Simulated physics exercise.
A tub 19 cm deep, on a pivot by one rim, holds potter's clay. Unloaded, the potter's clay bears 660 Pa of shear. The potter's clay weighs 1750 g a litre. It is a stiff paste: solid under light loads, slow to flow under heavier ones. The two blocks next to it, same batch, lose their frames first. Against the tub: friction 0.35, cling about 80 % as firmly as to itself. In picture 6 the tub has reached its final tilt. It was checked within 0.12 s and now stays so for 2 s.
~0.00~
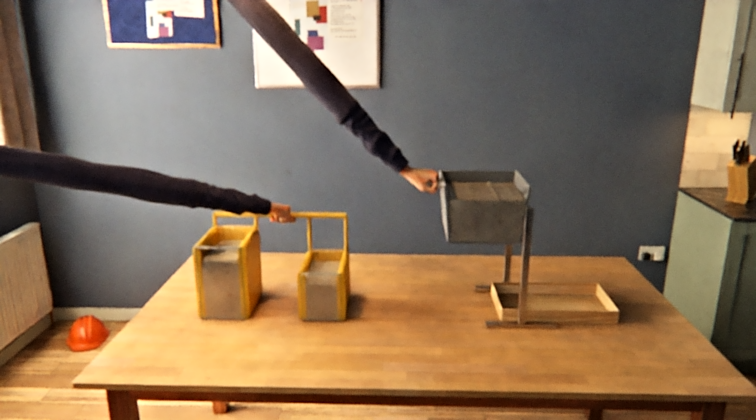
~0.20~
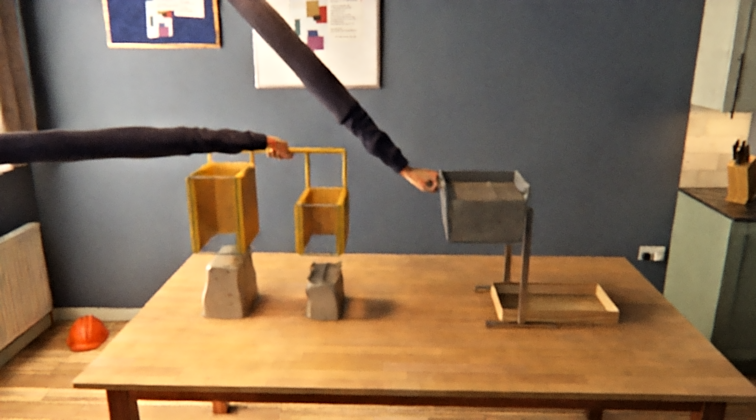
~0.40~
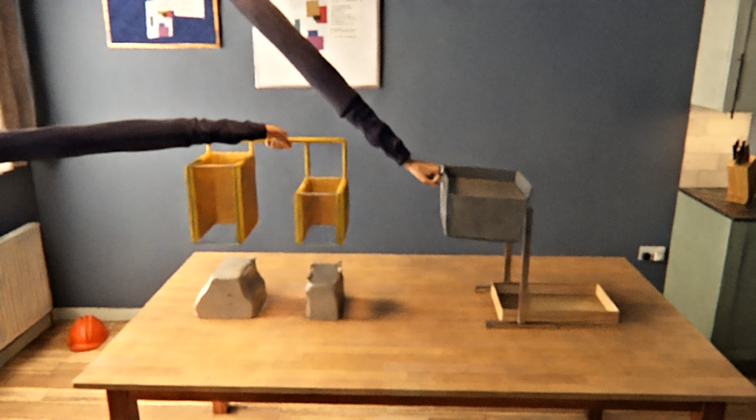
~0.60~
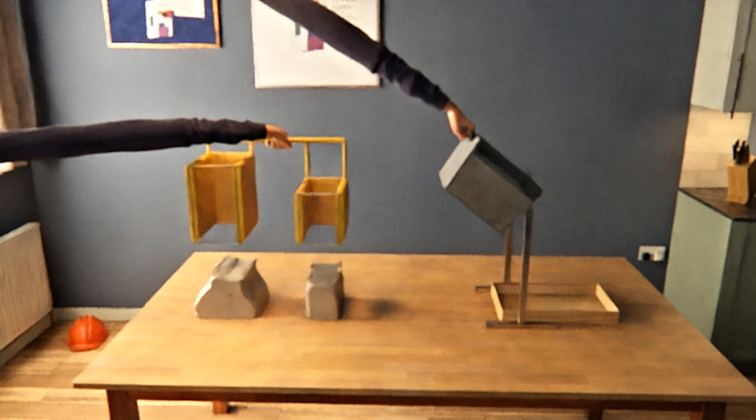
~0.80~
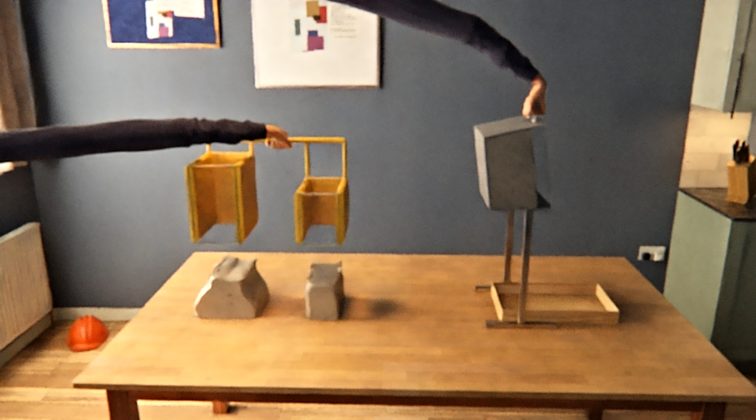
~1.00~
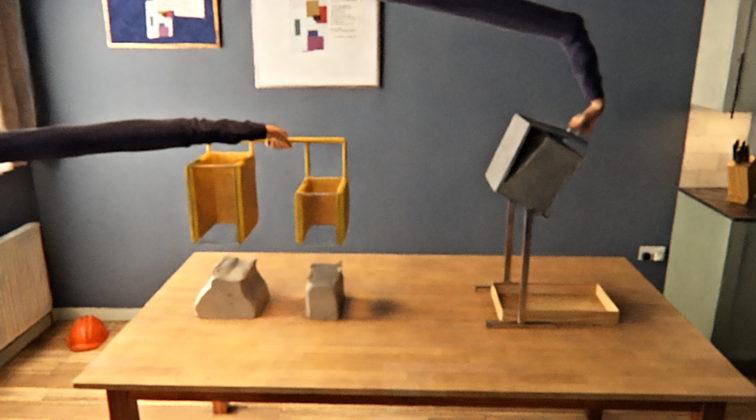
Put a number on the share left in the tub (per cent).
About 8 %.
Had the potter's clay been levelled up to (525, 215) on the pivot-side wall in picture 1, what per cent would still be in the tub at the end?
It would be near 30 %.
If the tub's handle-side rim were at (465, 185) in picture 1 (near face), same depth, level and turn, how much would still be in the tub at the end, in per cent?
Then about 8 %.
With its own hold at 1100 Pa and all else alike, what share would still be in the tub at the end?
Then about 12 %.
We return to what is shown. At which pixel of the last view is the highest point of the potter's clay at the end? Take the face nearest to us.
At about (509, 184).
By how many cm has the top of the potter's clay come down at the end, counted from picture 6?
Roughly 15 cm.
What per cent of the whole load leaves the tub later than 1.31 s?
Some 4 per cent.
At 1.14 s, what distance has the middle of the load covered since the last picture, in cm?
Roughly 13 cm.
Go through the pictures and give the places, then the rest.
In the first frame, handle-side rim at (447, 187), tilt 0 degrees; highest point of the potter's clay at (525, 200); test blocks 23 cm, 15 cm high (left to right).
In the second frame, handle-side rim at (447, 187), tilt 0 degrees; highest point of the potter's clay at (525, 200); test blocks 20 cm, 14 cm high (left to right).
In the third frame, handle-side rim at (449, 181), tilt 4 degrees; highest point of the potter's clay at (453, 194); test blocks 16 cm, 14 cm high (left to right).
In the fourth frame, handle-side rim at (481, 142), tilt 38 degrees; highest point of the potter's clay at (476, 156); test blocks 16 cm, 14 cm high (left to right).
In the fifth frame, handle-side rim at (546, 127), tilt 82 degrees; highest point of the potter's clay at (532, 132); test blocks 16 cm, 14 cm high (left to right).
In the sixth frame, handle-side rim at (587, 145), tilt 113 degrees; highest point of the potter's clay at (551, 138); test blocks 16 cm, 14 cm high (left to right).
By 1.14 s, the tub is at 113 degrees and holds 36 %.
By 1.31 s, the tub is at 113 degrees and holds 12 %.
By 1.48 s, the tub is at 113 degrees and holds 9 %.
By 1.65 s, the tub is at 113 degrees and holds 8 %.
By 3.00 s, at the end, the tub is at 113 degrees and holds 8 %.
